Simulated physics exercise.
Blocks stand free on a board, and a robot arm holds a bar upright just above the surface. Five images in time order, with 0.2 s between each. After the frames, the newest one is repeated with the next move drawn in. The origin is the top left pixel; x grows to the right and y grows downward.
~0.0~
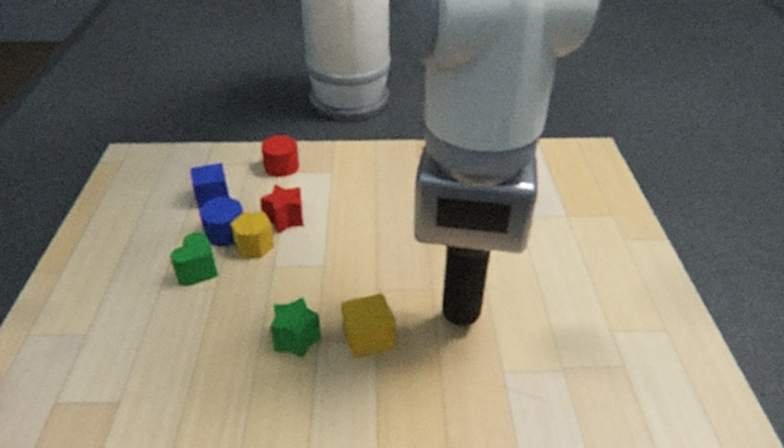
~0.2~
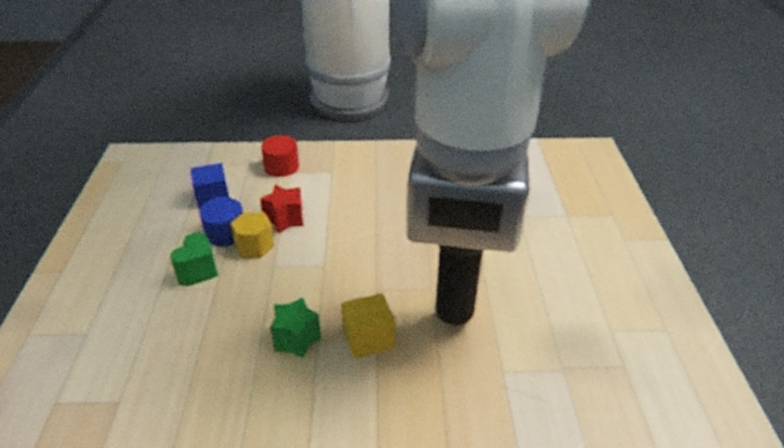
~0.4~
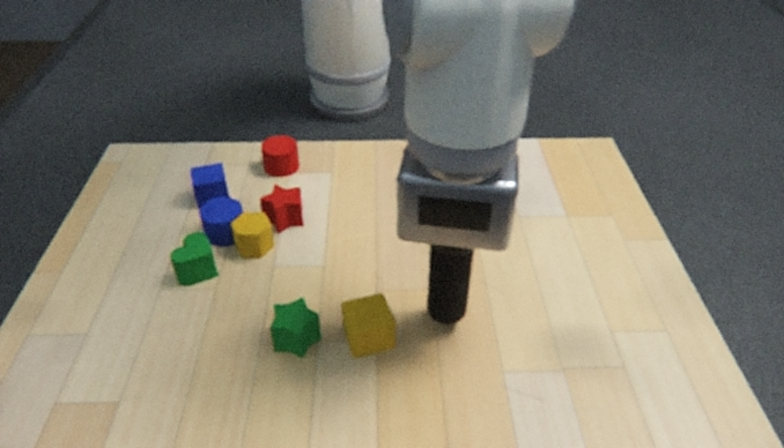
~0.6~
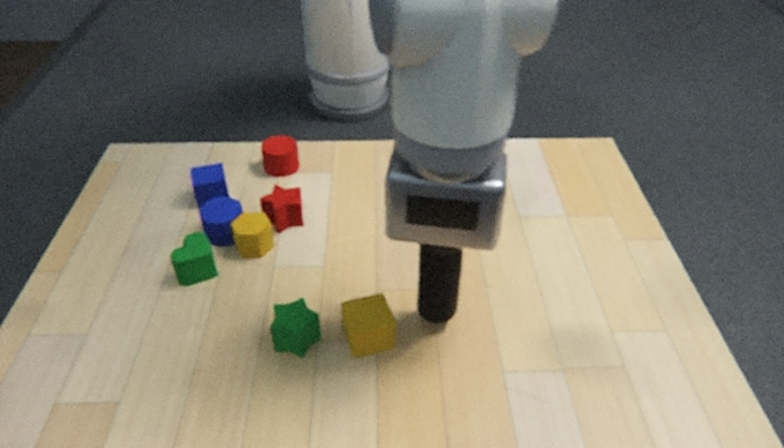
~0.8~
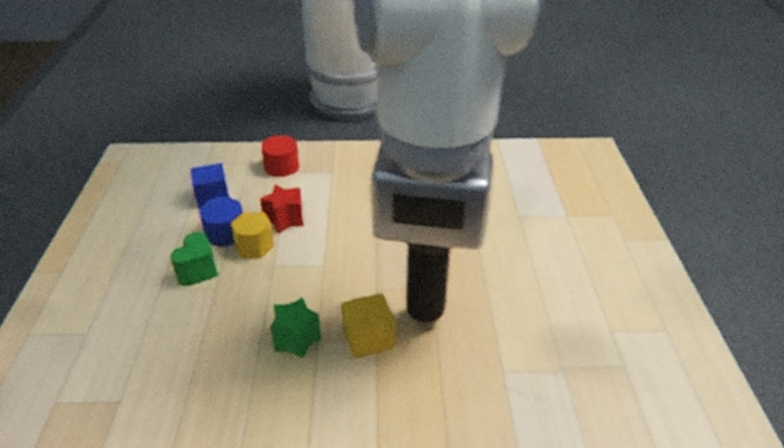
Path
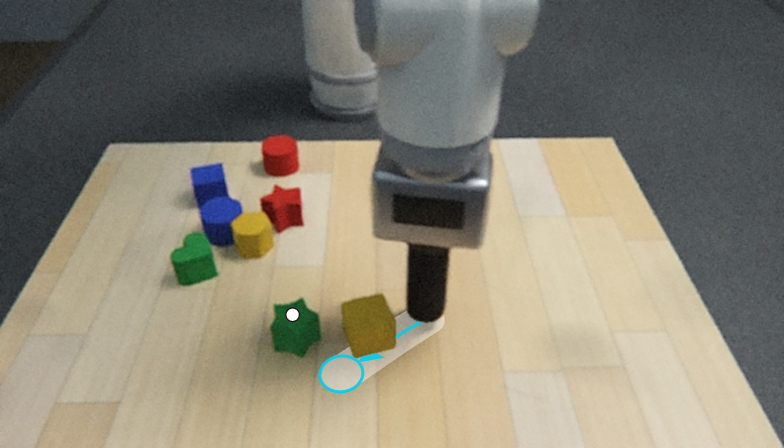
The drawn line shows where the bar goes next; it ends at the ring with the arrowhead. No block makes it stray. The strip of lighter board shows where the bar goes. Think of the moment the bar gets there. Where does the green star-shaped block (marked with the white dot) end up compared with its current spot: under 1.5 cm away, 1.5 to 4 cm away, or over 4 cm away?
Once the path is done, the green star-shaped block lies 1.5 to 4 cm from its present place.
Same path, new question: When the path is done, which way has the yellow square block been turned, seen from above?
Looking from above, the answer is clockwise.
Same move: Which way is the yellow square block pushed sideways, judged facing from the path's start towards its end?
To the right.
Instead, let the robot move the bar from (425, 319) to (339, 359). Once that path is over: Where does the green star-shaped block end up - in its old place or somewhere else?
Once the bar is done, the green star-shaped block is in a new spot.
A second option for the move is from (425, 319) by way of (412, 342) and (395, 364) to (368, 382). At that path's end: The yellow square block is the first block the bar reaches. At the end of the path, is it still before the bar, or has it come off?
It falls back or aside.
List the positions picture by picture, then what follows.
In the first frame, bar tip at (461, 312); block tops, green star-shaped block at (293, 315); yellow square block at (368, 312).
In the second frame, bar at (455, 312); blocks unchanged.
In the third frame, bar at (446, 311); blocks unchanged.
In the fourth frame, bar at (437, 310); blocks unchanged.
In the fifth frame, bar at (425, 309); green star-shaped block at (293, 315); yellow square block at (368, 312).
Path on the board, from (425, 319) to (341, 373); the dot is on the green star-shaped block.
What follows on the original path. Halfway along, bar at (383, 336); yellow square block at (338, 321), turned 25° clockwise.
At the end, bar at (341, 364); green star-shaped block at (267, 312); yellow square block at (303, 329), turned 60° clockwise.
